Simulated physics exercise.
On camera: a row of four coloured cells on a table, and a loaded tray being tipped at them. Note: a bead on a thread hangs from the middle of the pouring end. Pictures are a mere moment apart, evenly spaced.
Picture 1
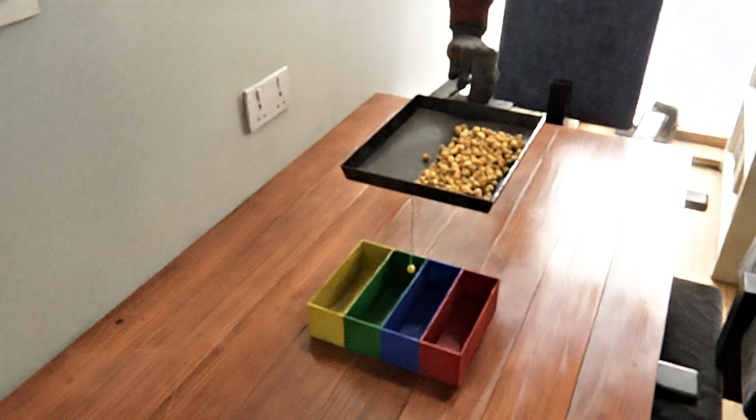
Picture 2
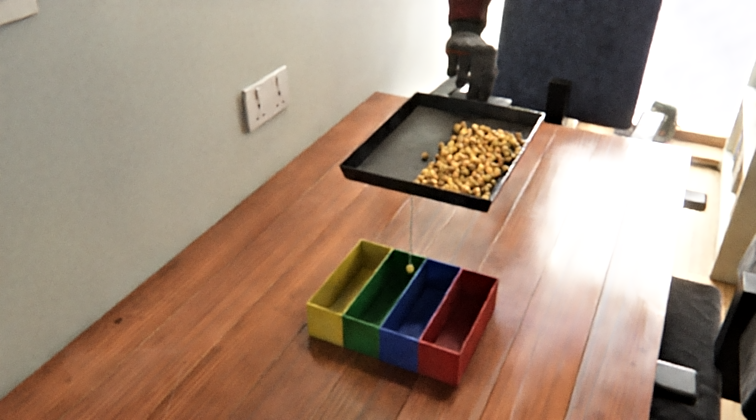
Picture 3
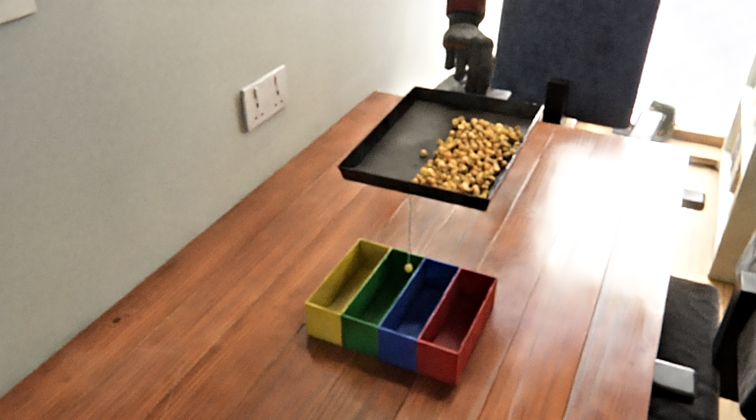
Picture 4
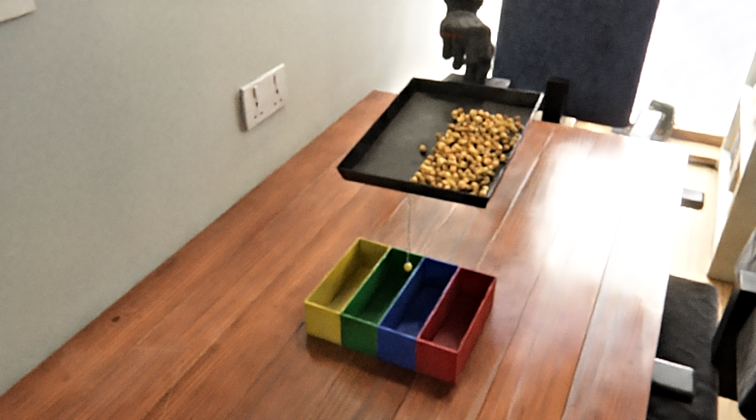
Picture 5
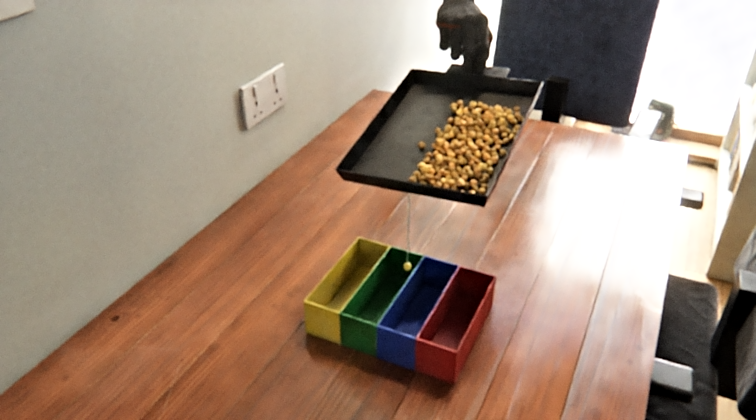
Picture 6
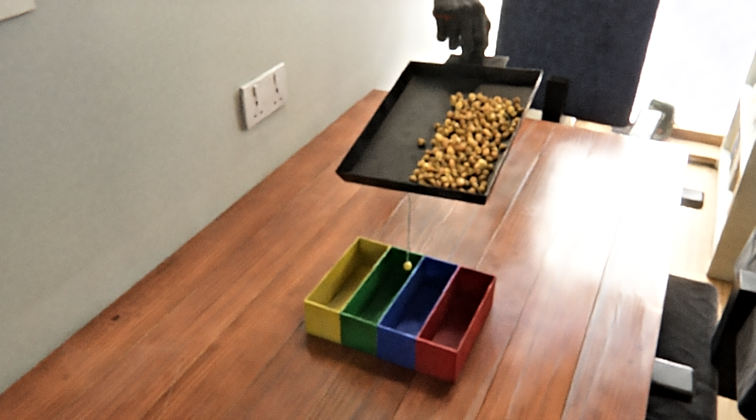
A black tray loaded with dried chickpeas started out level above four coloured cells, then tilted gradually as a dark gripping hand raised its far side, the pouring end dipping lowest at the left corner.
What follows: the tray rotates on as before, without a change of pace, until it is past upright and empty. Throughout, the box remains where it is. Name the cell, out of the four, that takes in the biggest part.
Yellow.
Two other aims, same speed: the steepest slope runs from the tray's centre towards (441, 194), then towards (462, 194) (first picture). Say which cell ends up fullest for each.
So the first one goes to red and the second to the red cell.
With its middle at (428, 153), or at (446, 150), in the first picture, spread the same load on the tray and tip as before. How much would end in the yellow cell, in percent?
The first start yields 40 per cent, the second 50 per cent.
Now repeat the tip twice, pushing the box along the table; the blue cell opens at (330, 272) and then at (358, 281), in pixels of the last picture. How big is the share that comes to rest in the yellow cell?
That makes 0 per cent, followed by 0 per cent.
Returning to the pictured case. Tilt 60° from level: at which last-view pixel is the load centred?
Look close to (409, 160) in the last picture.
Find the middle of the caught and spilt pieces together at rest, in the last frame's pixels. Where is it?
Near pixel (347, 308).
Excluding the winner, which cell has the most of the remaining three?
Second place: The green one.
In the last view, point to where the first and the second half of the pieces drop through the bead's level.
Early-half point (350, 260); late-half point (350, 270).
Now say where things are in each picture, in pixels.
In the first picture, corners of the pouring end (346, 164) and (490, 198), level; middle of the load (475, 162), dried chickpeas; bead on its thread (411, 270); yellow cell (326, 322); green cell (362, 335); blue cell (400, 348); red cell (440, 361).
In the second picture, corners of the pouring end (345, 164) and (488, 197), level; middle of the load (474, 160).
In the third picture, corners of the pouring end (343, 165) and (487, 196), tipped barely, lowest at the left corner; middle of the load (472, 156).
In the fourth picture, corners of the pouring end (342, 166) and (485, 194), tipped a little, lowest at the left corner; middle of the load (471, 151).
In the fifth picture, corners of the pouring end (341, 167) and (484, 193), tipped a little, lowest at the left corner; middle of the load (471, 145).
In the sixth picture, corners of the pouring end (340, 169) and (483, 192), tipped clearly, lowest at the left corner; middle of the load (470, 141); yellow cell (323, 319); green cell (359, 331); blue cell (396, 344); red cell (436, 358).
Just after the last frame, tray tipped steeply; every one on the tray.
A moment on, tray tipped right over; the larger part on the tray; just a few in the yellow cell; about a tenth falling or outside the box.
Further on, tray tipped past a quarter turn; roughly half in the yellow cell; roughly a quarter in the green cell; about a tenth in the blue cell; roughly a quarter falling or outside the box.
When it is over, tray tipped past a quarter turn; roughly half in the yellow cell; roughly a quarter in the green cell; about a tenth in the blue cell; not one in the red cell; roughly a quarter outside the box.
